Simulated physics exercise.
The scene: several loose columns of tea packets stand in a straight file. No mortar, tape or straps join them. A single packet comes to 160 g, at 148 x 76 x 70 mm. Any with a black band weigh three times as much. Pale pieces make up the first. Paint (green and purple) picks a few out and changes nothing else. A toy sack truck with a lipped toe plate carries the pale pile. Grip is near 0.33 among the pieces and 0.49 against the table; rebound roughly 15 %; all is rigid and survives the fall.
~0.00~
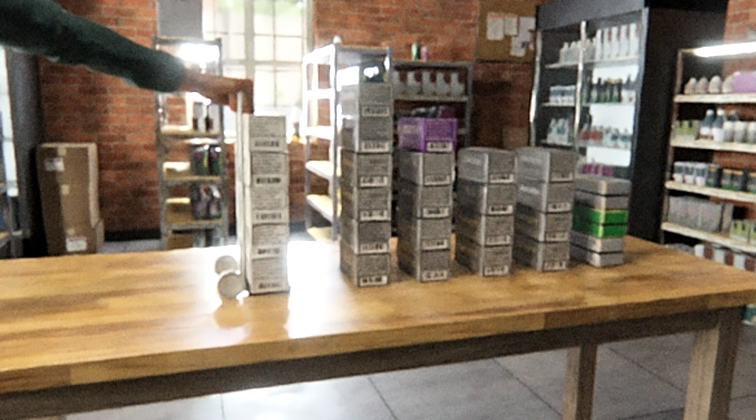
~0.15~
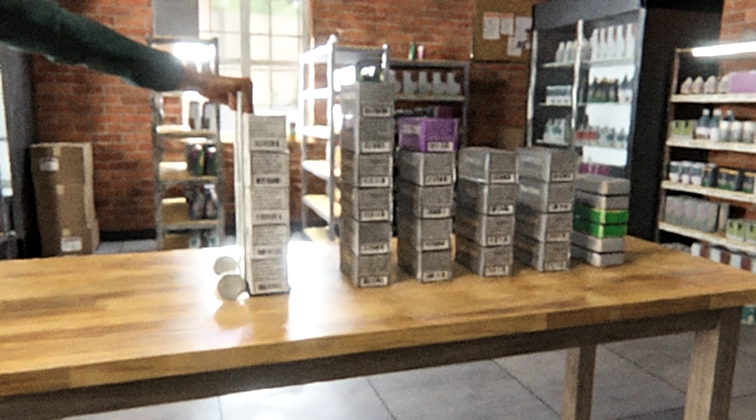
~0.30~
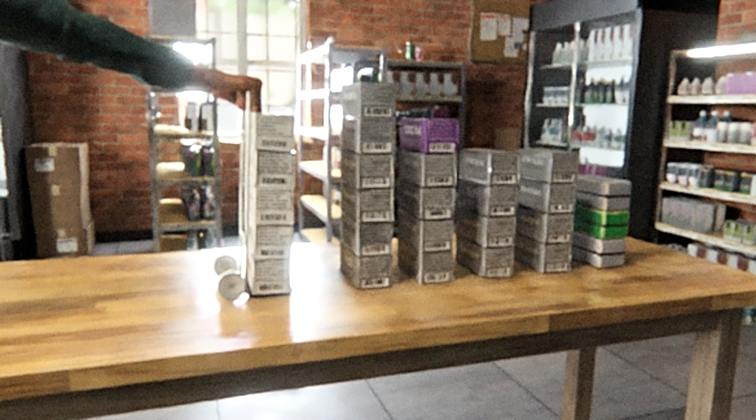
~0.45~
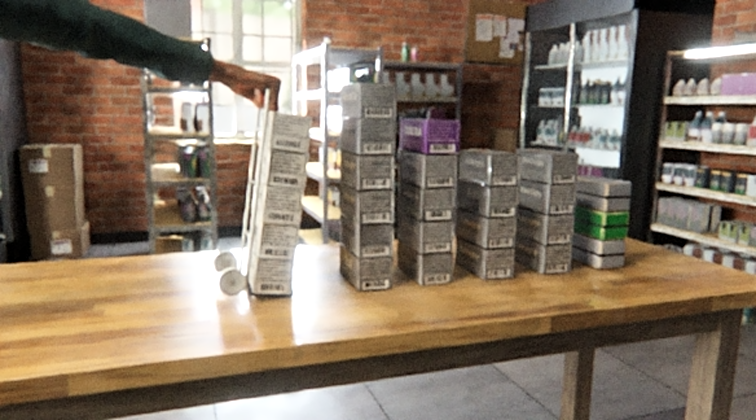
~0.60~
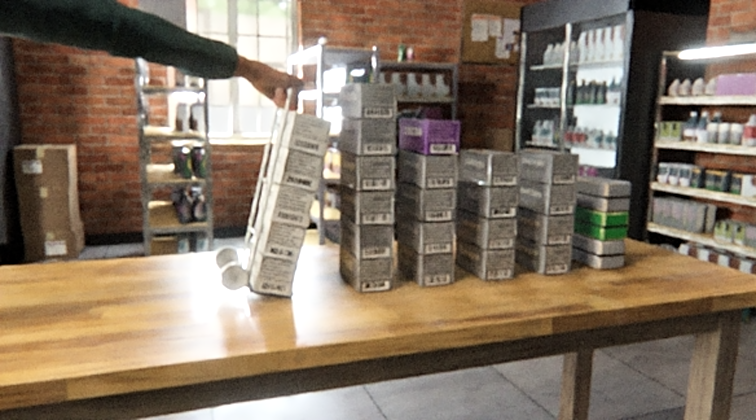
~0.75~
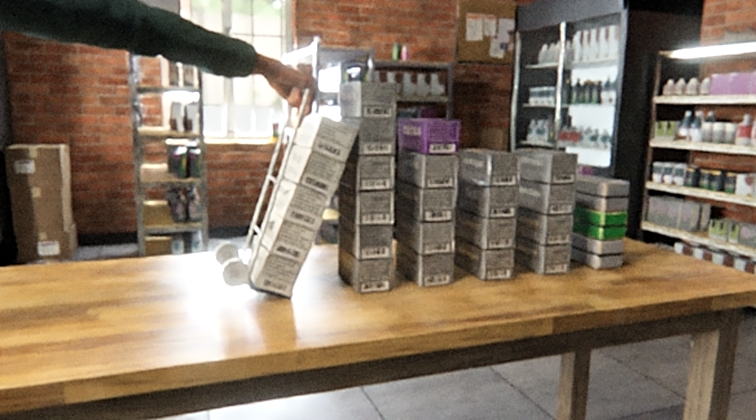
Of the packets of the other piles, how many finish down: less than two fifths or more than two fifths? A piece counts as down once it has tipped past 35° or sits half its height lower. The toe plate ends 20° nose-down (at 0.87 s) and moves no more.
It comes to upwards of two fifths.
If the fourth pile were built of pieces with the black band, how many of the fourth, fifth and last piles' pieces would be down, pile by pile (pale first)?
In that case fourth 4, fifth 4, last 3.
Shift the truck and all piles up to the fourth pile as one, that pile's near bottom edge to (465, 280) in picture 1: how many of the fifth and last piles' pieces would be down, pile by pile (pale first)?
Then fifth 4, last 3.
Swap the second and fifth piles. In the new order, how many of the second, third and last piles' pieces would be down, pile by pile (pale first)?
Then second 3, third 3, last 2.
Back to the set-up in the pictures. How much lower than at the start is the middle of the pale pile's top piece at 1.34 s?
Some 4 cm lower.
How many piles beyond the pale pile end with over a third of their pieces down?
The count is 5.
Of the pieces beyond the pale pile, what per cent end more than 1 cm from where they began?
Shifted: 100 per cent.
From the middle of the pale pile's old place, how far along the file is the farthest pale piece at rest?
Some 32 cm.
After 1.34 s, 5 of the pale pile down; none of the 22 other packets down, 11 disturbed; purple packet leaning 5°.
After 1.70 s, 5 of the pale pile down; 6 of the 22 other packets down; purple packet leaning 29°, 32 mm lower.
After 2.20 s, 5 of the pale pile down; 22 of the 22 other packets down; green packet on its side; purple packet leaning 38°, 11 cm lower.
By the end (2.9 s), 5 of the pale pile down; 22 of the 22 other packets down; green packet on its side; purple packet leaning 38°, 11 cm lower. That is 100 per cent. As the last picture would show them, middles, green packet near (642, 242), purple packet near (552, 180).
